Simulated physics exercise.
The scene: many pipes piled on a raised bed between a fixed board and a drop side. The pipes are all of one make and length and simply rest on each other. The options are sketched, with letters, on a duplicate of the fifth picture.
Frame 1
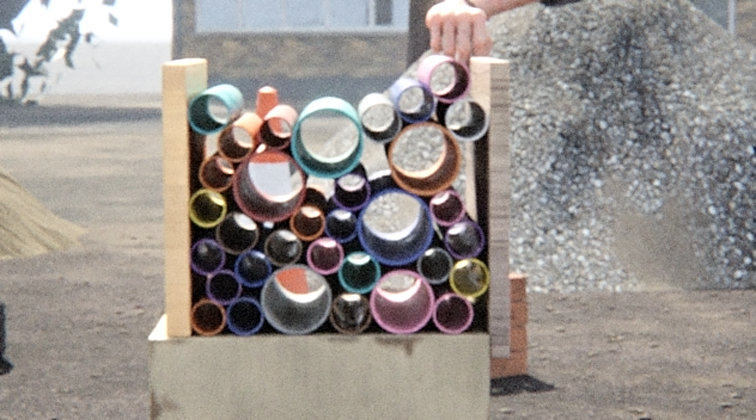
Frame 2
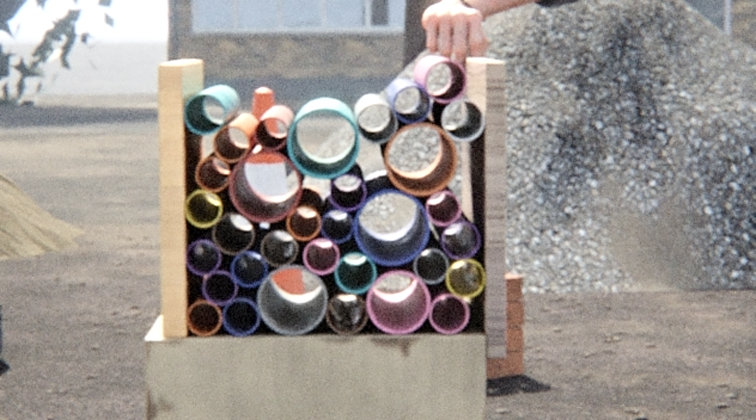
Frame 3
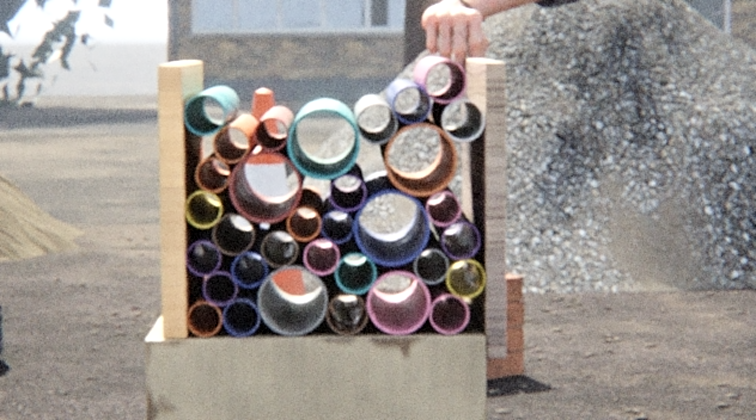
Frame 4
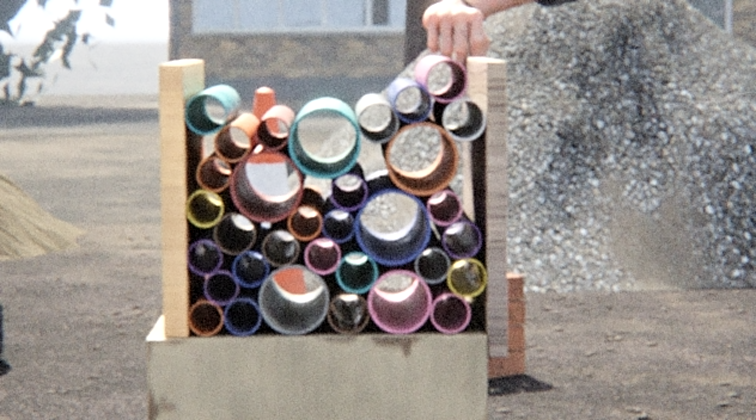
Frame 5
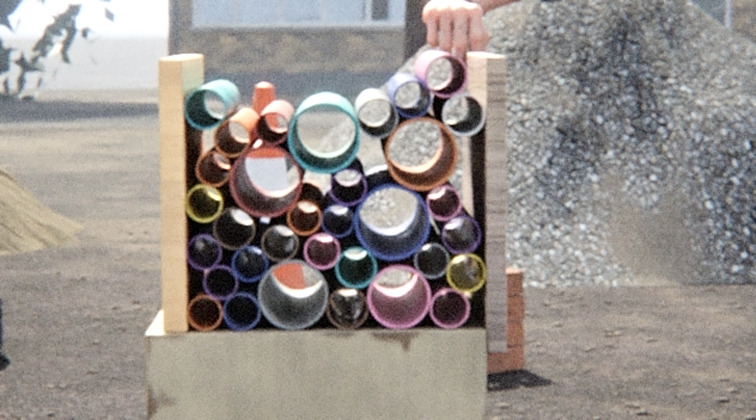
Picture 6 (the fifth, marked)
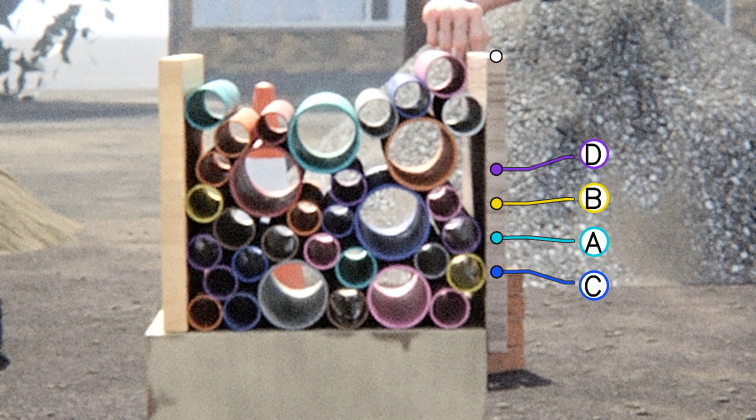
The clip shows colourful pipes of various widths stacked between two upright boards on a pale block, with gravel behind. A hand stays near the top right pipes, and nothing moves apart from slight shifts of the whole view.
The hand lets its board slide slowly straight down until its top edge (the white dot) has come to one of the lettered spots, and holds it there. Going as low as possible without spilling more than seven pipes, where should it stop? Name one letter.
The answer is mark C.
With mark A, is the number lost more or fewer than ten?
At A, fewer than ten.
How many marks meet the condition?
Four of them.
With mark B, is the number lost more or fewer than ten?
At B, fewer than ten.
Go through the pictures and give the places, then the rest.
The first picture shows side board (486, 195); an orange pipe (208, 318); a pink pipe (453, 313).
The second picture shows a pink pipe (449, 314); a purple pipe (461, 240).
The third picture shows a purple pipe (203, 258); a red pipe (266, 187).
The fourth picture shows an orange pipe (214, 174); a blue pipe (413, 104).
The fifth picture shows side board (483, 190); an orange pipe (204, 313); a pink pipe (450, 308).
On the marked copy, A at (497, 238); B at (497, 203); C at (497, 272); D at (496, 170); the white dot at (496, 56).
With C. Early on, top of the board (485, 151).
Further on, top of the board (486, 254).
At the end, top of the board (486, 271), seven out over the board.
As for the rest, A three out over the board; B two out over the board; D two out over the board.
